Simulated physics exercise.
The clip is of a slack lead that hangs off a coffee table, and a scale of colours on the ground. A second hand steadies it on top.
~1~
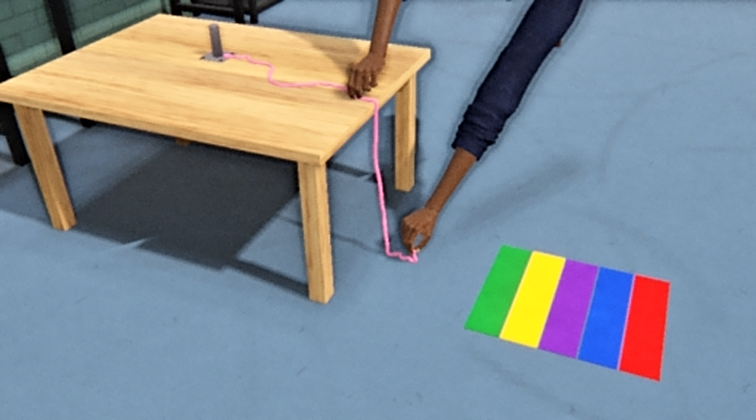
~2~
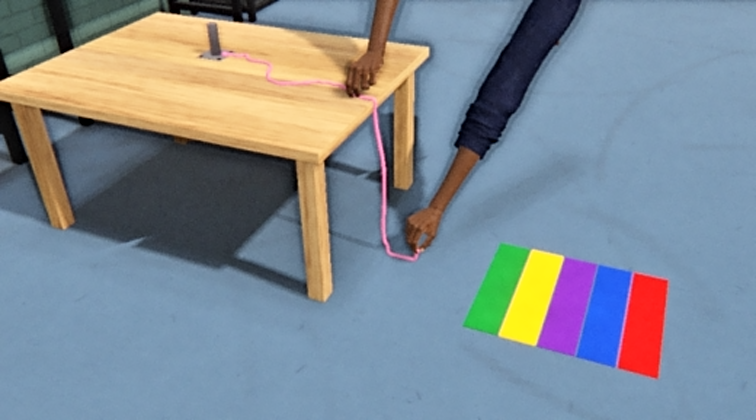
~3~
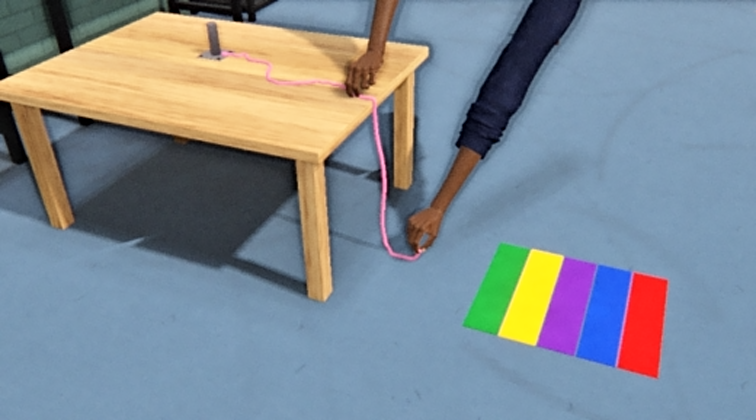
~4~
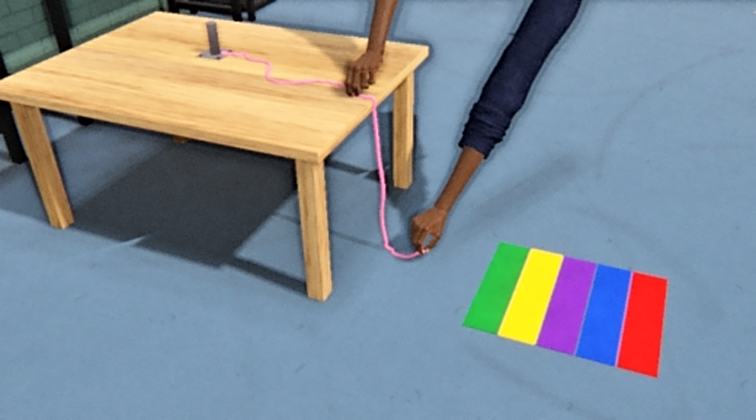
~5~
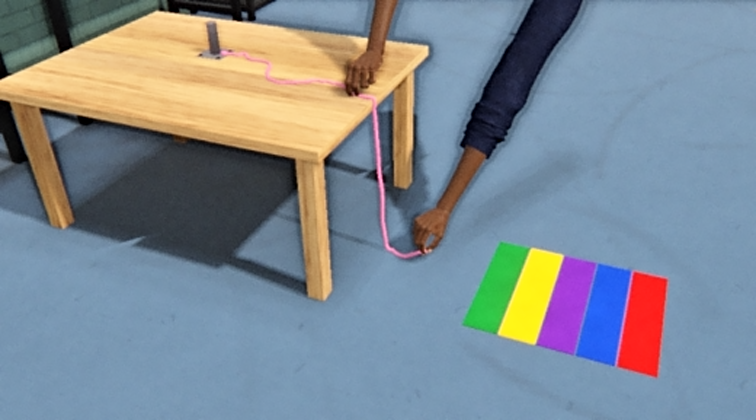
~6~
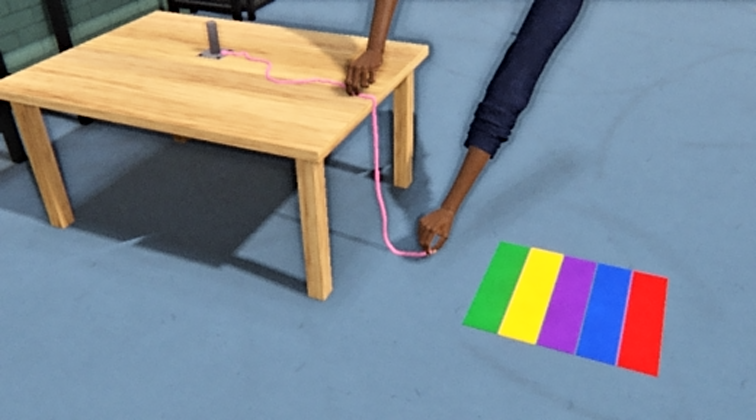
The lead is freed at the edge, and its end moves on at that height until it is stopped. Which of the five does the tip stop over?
The purple one.
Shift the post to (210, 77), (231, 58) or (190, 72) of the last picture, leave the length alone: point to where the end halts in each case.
In that order: (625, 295), (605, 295) and (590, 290).
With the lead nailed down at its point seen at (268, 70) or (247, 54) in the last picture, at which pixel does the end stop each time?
In that order: (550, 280) and (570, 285).
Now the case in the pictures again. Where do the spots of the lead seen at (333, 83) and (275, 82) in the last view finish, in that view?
The first at (361, 92), the second at (311, 78).
Soon after, end near (498, 268); over green.
Then, end near (544, 279); over yellow.
At full stretch, end near (573, 286); over purple. It halts on the purple strip.
